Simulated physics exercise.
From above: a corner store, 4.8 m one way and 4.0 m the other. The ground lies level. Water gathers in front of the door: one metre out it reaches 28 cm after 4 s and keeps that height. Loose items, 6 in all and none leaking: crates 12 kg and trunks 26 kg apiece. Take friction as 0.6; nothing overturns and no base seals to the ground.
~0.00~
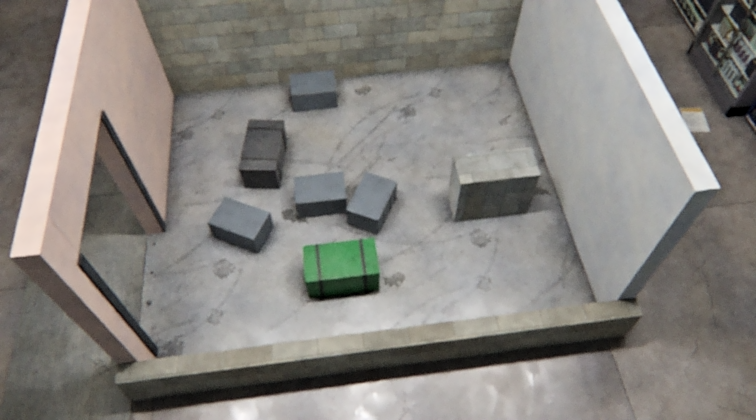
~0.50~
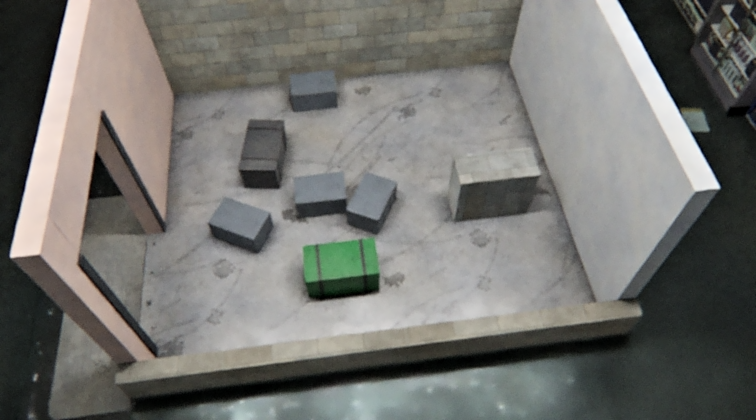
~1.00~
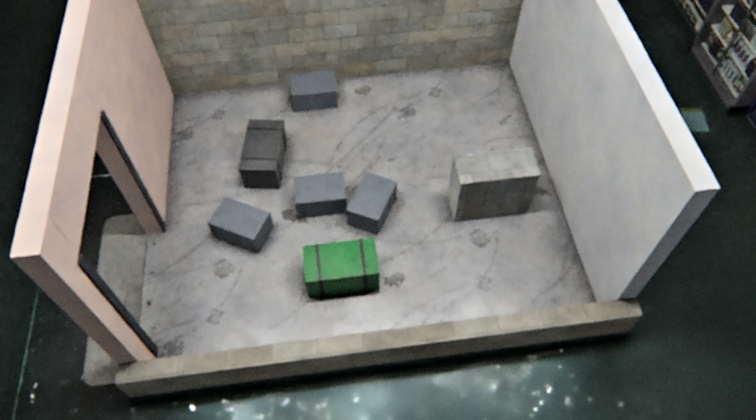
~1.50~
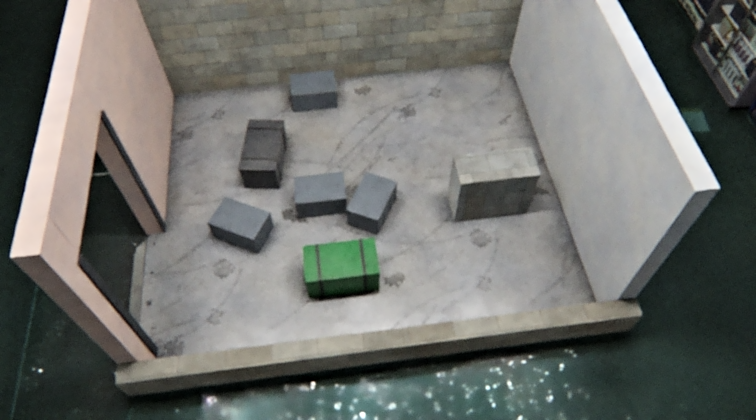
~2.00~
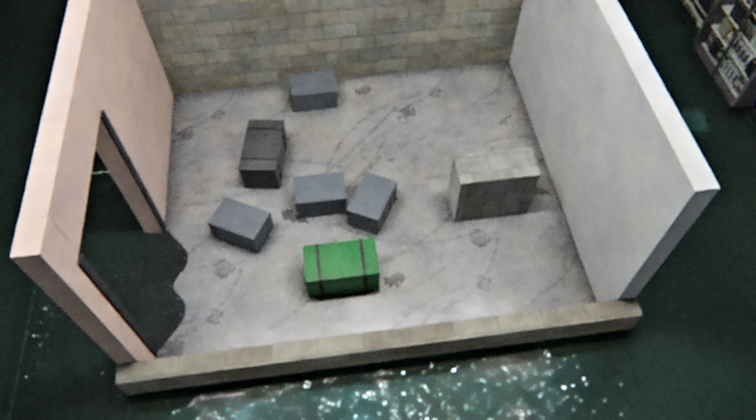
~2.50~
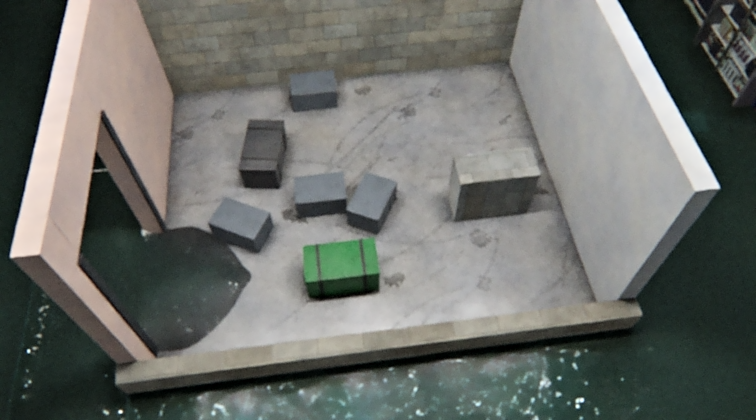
The clip opens on a high view of a walled room with a green trunk, a dark trunk and several grey crates on its pale floor. Dark water spreads over the ground outside, then enters through the left doorway and fans across the nearby floor, while the items stay still.
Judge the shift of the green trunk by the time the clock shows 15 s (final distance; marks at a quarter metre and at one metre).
The green trunk ends far away.
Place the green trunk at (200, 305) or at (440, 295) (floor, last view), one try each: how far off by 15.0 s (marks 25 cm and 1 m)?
In turn: It travels far; it ends far away.
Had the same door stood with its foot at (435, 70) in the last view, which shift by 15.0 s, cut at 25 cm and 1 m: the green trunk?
Then the green trunk gets carried off.
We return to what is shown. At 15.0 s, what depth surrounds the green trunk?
Roughly 26 cm.
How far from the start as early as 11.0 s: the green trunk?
About 250 cm.
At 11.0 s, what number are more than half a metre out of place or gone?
I count 5.
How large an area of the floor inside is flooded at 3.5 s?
Some 3.5 m2.
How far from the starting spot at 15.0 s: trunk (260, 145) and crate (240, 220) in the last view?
In turn: 140 cm, 100 cm.
After 3.5 s the green trunk is near (341, 259), 0.0 m from its start, aground; 0 afloat.
After 6.8 s the green trunk is near (533, 223), 2.2 m from its start, afloat; 2 afloat.
After 11.0 s the green trunk is near (544, 206), 2.4 m from its start, afloat; 6 afloat.
After 15.0 s the green trunk is near (545, 201), 2.4 m from its start, afloat; 6 afloat.
